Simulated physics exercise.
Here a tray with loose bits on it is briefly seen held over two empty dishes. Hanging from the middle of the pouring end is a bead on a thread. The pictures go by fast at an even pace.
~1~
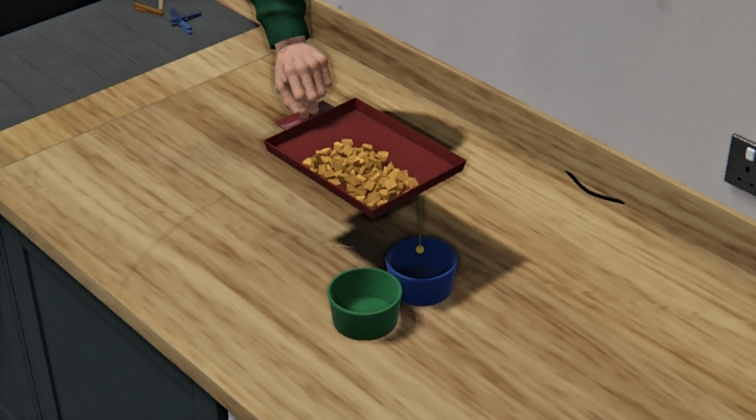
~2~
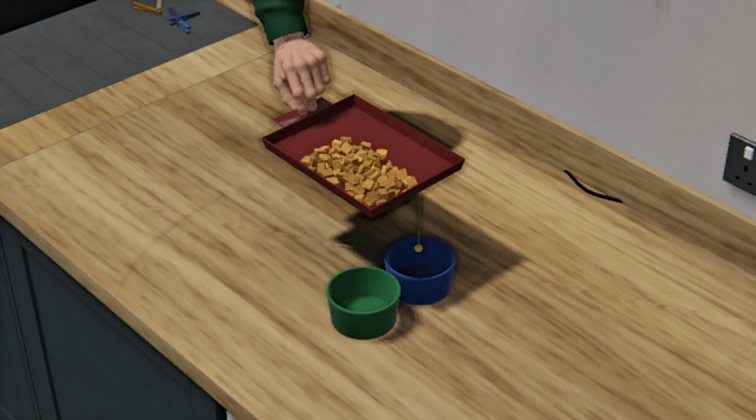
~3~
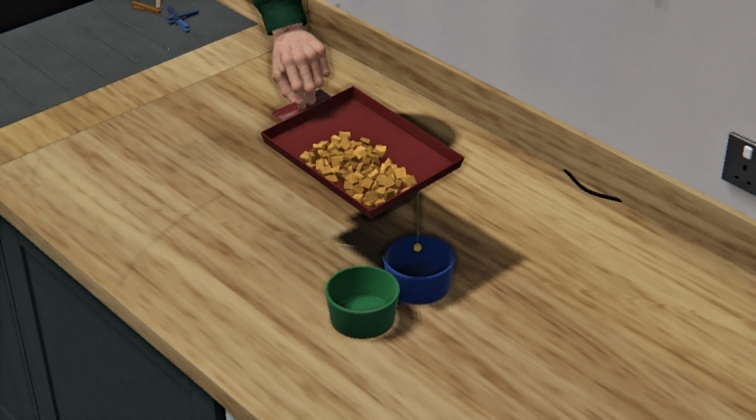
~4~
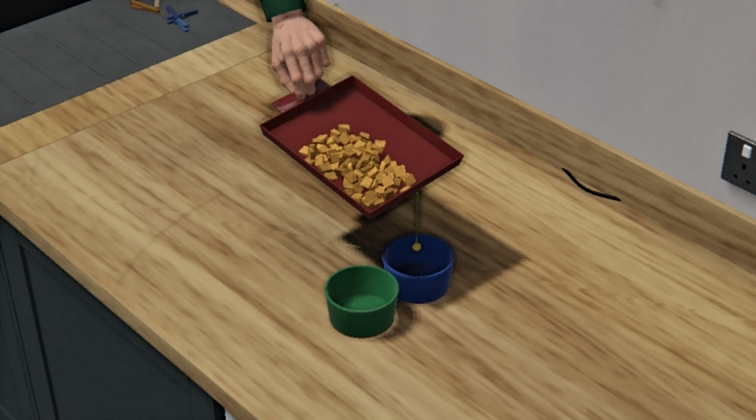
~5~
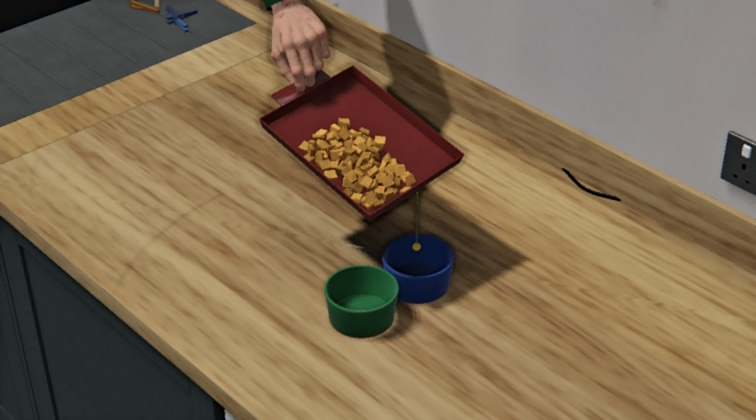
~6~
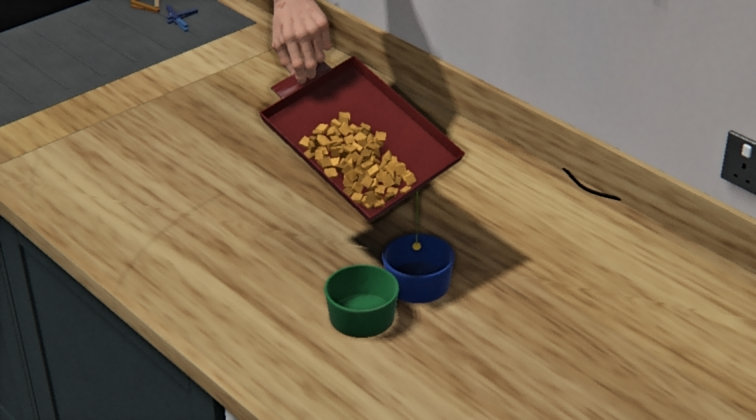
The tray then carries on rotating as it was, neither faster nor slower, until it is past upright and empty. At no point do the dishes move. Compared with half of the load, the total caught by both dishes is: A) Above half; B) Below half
A, above half.
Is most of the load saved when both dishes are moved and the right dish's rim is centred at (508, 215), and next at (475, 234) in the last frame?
Taking the tries in order: A minor share, followed by a minor share.
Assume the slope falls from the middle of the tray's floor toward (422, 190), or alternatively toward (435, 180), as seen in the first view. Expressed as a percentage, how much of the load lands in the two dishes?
It comes to about 20 per cent the first time and about 20 per cent the second.
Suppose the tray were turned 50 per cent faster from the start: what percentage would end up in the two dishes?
Roughly 70 in a hundred.
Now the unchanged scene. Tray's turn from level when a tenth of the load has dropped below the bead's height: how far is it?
90° or so.
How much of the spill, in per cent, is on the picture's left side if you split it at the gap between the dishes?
Near 0 in a hundred.
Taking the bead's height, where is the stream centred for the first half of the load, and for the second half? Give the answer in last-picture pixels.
First part (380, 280), rest (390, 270).
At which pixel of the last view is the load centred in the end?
The centre settles at about (381, 311).
Soon after the last picture, tray tipped steeply; all on the tray.
A little later, tray tipped past a quarter turn; about a quarter on the tray; about half in the left dish; about a quarter outside both; a small part in the air.
Later still, tray tipped past a quarter turn; about two thirds in the left dish; a stray few in the right dish; about a quarter outside both; a stray few in the air.
At rest, tray tipped past a quarter turn; about two thirds in the left dish; a stray few in the right dish; about a quarter outside both; a stray few in the air.
